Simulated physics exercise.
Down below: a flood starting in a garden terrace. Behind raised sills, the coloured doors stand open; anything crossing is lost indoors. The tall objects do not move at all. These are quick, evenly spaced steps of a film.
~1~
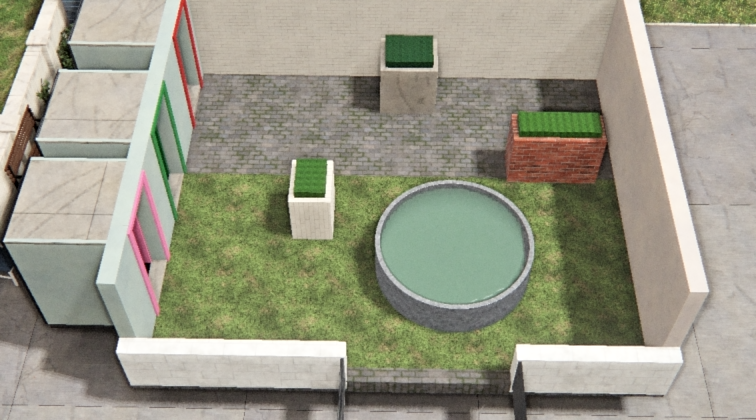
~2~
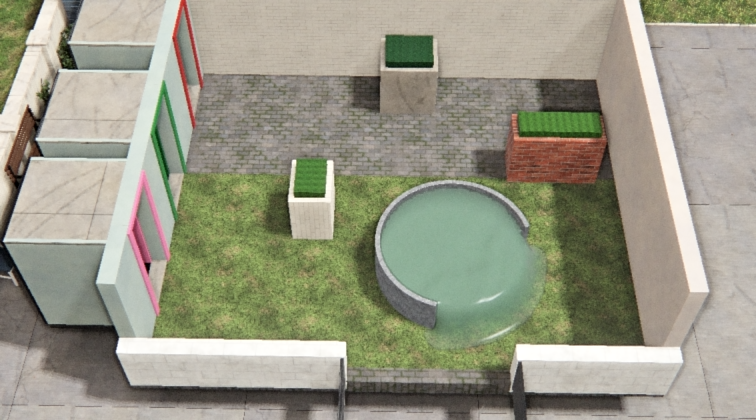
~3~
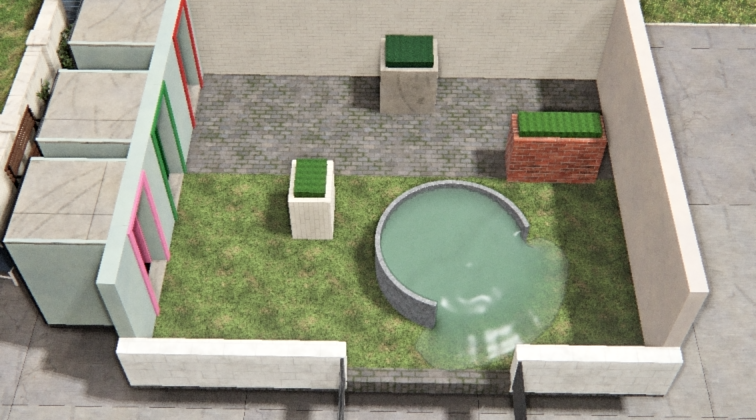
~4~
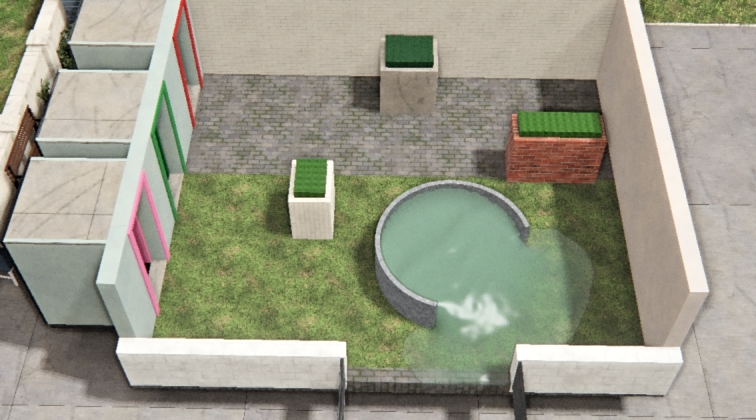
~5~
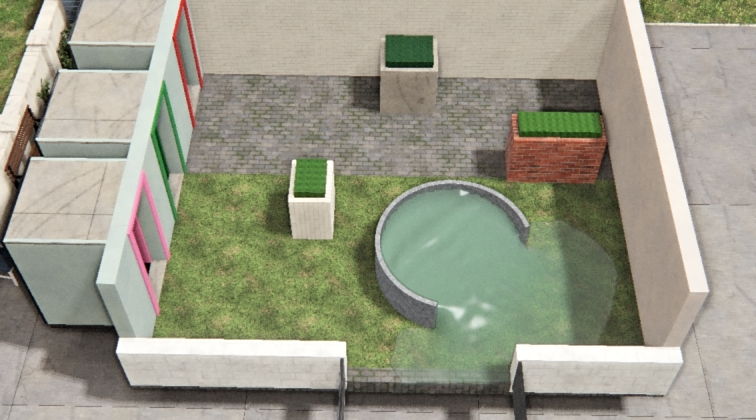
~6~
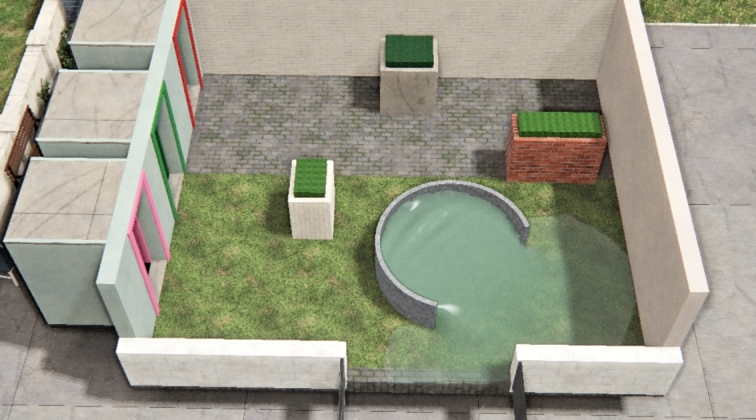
A round tank's wall opens at the lower right and water spreads across the grass.
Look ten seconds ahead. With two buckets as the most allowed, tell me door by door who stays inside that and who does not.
Here it is: The green door stays inside it; the red door stays inside it; the pink door stays inside it.
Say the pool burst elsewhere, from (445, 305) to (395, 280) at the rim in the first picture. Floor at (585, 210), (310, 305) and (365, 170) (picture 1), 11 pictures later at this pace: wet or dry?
First unwetted, second soaked, third unwetted.
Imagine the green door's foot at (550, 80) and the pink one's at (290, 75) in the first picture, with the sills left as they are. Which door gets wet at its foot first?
That would be the door marked green.
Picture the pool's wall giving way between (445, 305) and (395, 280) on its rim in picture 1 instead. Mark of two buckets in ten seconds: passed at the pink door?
Here the pink door overshoots.
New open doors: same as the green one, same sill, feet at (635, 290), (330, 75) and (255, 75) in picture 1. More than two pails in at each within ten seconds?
Lab note, doors in listed order: Over the limit, under the limit, under the limit.
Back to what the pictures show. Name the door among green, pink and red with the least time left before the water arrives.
Answer: The one in red.
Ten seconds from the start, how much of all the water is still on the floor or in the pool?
My estimate is some 64 percent.
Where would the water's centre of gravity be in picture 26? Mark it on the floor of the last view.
Around pixel (536, 275) of the last picture.
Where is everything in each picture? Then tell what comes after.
The first frame shows still water in the round tank at (454, 244).
In the second frame, water pours out at (508, 303) and has run to (432, 339).
In the third frame, water pours out at (507, 305) and has run to a hidden place.
In the fourth frame, the front is at a hidden place, out from the gap at (507, 306).
In the fifth frame, water pours out at (507, 306) and has run to a hidden place.
In the sixth frame, water pours out at (507, 306) and has run to (616, 248).
A moment on, water covers 20 % of the floor; the green door not reached, the red door not reached, the pink door not reached.
Next, water covers 20 % of the floor; the green door not reached, the red door not reached, the pink door not reached.
Then, water covers 25 % of the floor; the green door not reached, the red door not reached, the pink door not reached.
Later, water covers 55 % of the floor; the green door not reached, the red door not reached, the pink door not reached.
In the end, water covers 75 % of the floor; the green door not reached, the red door wet at the sill, nothing in, the pink door not reached.
